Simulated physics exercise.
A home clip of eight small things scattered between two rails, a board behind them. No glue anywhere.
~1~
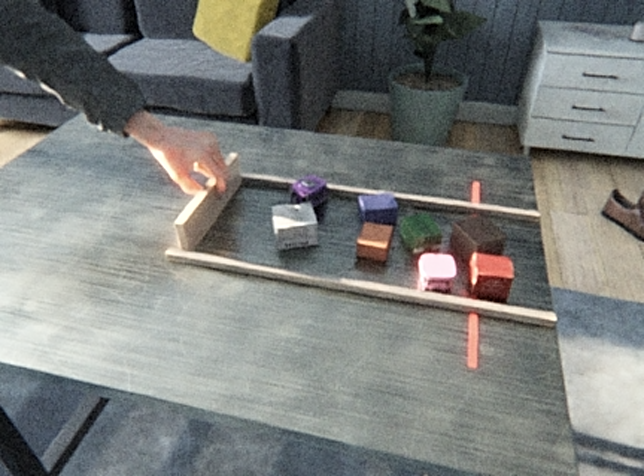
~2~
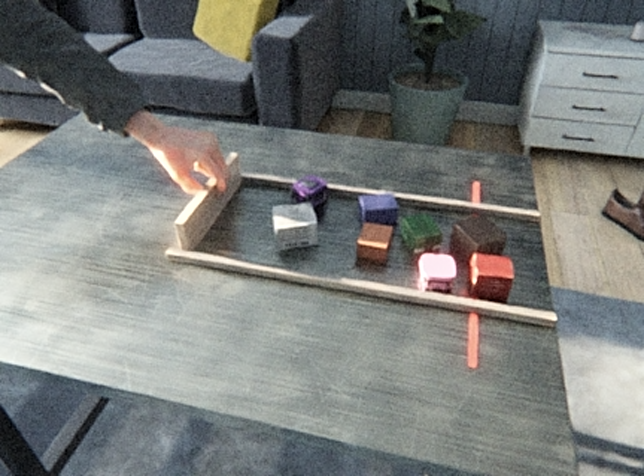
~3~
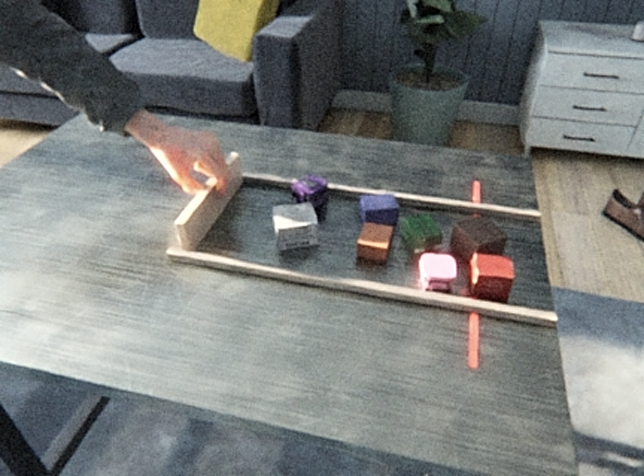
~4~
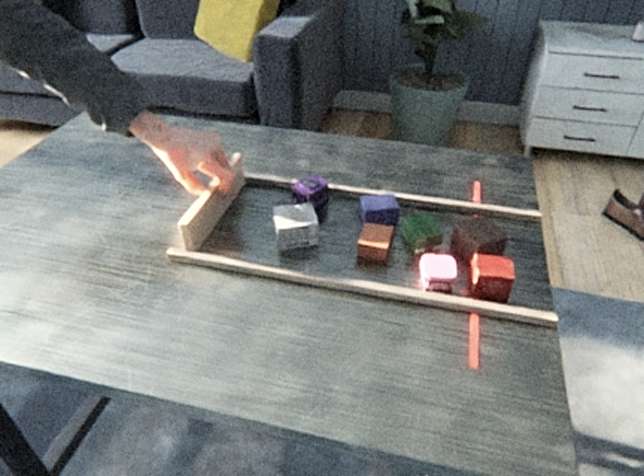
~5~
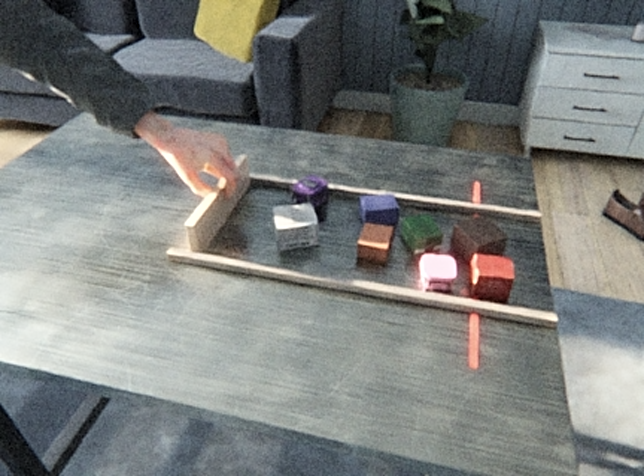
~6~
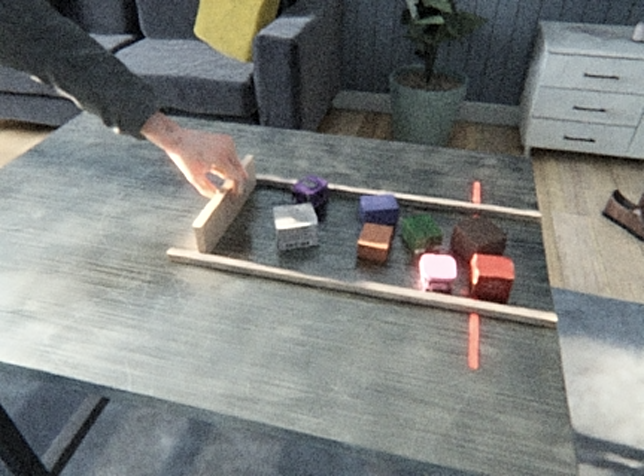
A hand slides a wooden board slightly right between two rails toward scattered, unmoving colored blocks.
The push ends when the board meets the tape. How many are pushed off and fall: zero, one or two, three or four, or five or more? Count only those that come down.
The number that fall off is three or four.
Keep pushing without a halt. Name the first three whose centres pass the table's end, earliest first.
Earliest first: The brown block, then the red box, then the green box.
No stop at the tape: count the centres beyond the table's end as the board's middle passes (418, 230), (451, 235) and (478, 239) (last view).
It would be 0, 1 and 3.
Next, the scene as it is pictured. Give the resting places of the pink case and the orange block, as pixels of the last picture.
First (538, 296), then (540, 270).
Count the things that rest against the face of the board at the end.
In contact: 2.
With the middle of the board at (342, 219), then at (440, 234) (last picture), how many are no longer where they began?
5 and 8.
Soon after, none off yet; red box at rest near (491, 277); brown block at rest near (478, 240); pink case at rest near (437, 274).
Then, none off yet; red box at rest near (491, 277); brown block moved about its own width near (515, 239); pink case moved a little near (449, 280).
At rest, the number that fall off is three or four; fallen, green box, brown block and red box.
